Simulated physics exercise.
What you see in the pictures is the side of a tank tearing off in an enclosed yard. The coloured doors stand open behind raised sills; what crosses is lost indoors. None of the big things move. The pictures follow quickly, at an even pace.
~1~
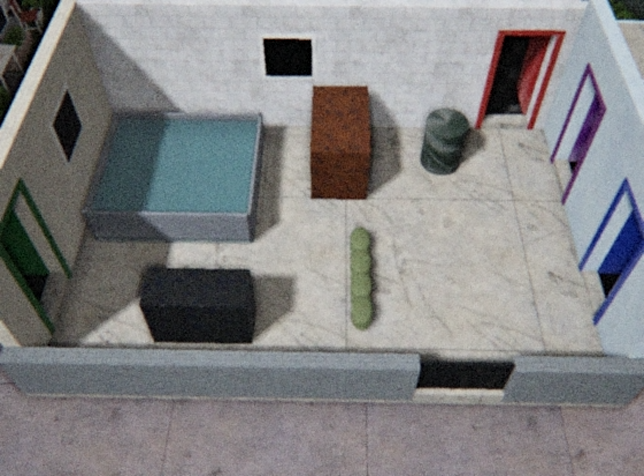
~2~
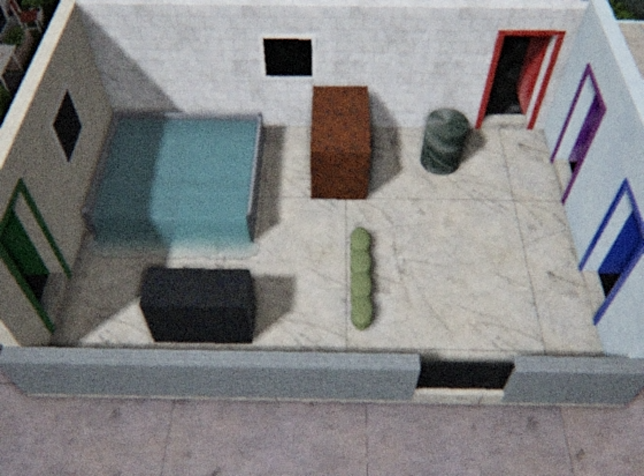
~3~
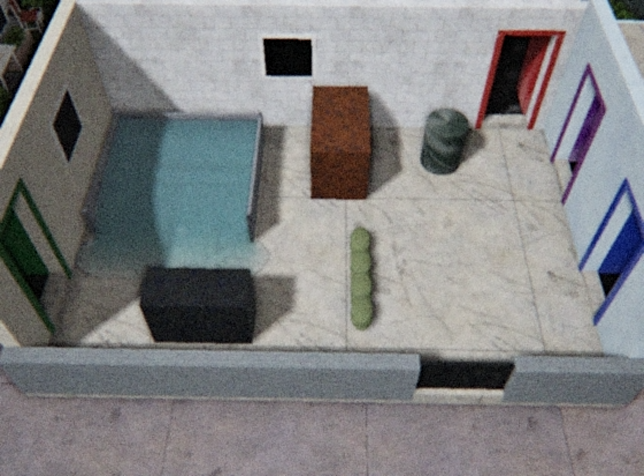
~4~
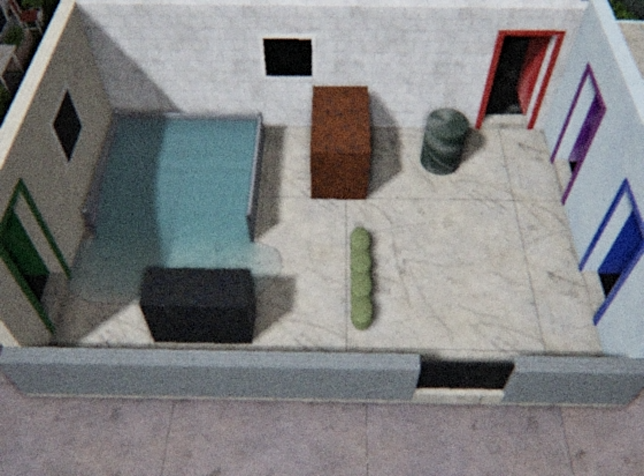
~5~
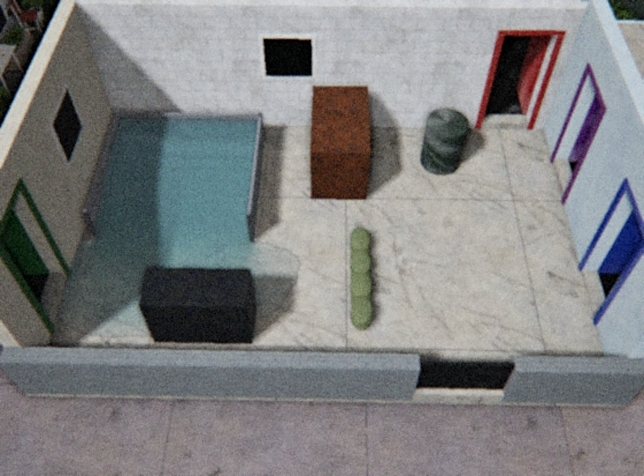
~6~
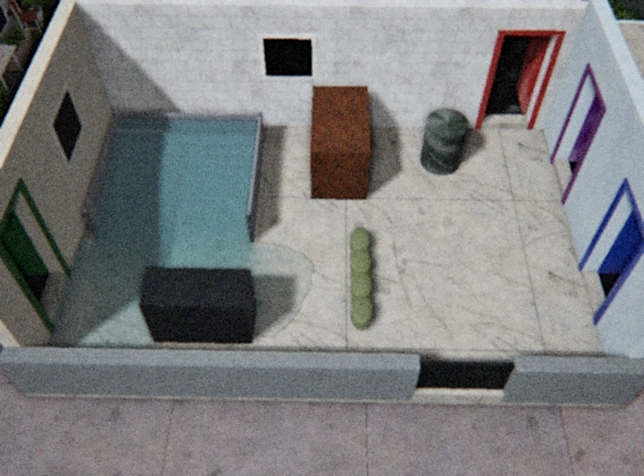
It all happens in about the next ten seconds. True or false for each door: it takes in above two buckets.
The red door, false; the purple door, false; the blue door, true; the green door, true.
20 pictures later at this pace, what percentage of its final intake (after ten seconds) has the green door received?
I make it 80 per cent.
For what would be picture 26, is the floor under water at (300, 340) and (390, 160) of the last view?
Result, in the order given: Wetted / not wetted.
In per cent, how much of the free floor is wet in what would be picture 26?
I'd say close to 55 per cent.
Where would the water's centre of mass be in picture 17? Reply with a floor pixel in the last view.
The water's centre sits above (179, 262).
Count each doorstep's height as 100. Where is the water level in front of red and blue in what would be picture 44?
Near 0 and 270 per cent, in that order.
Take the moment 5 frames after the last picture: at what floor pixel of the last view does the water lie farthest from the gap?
The flood front should get to about (358, 355).
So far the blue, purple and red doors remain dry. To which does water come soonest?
Looks like the blue door.
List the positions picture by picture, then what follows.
In the first picture, the tank at (179, 163) is whole and still.
In the second picture, the front is at (257, 245), out from the gap at (172, 229).
In the third picture, water pours out at (173, 231) and has run to (263, 259).
In the fourth picture, the front is at (273, 271), out from the gap at (173, 232).
In the fifth picture, water pours out at (173, 232) and has run to (282, 293).
In the sixth picture, the front is at a hidden place, out from the gap at (173, 233).
A moment on, water covers 25 % of the floor; the red door not reached, the purple door not reached, the blue door not reached, the green door wet at the sill, nothing in.
Next, water covers 35 % of the floor; the red door not reached, the purple door not reached, the blue door not reached, the green door under two buckets in.
Then, water covers 55 % of the floor; the red door not reached, the purple door not reached, the blue door not reached, the green door far over two buckets in.
Later, water covers 85 % of the floor; the red door not reached, the purple door wet at the sill, nothing in, the blue door far over two buckets in, the green door far over two buckets in.
In the end, water covers 95 % of the floor; the red door wet at the sill, nothing in, the purple door wet at the sill, nothing in, the blue door far over two buckets in, the green door far over two buckets in.
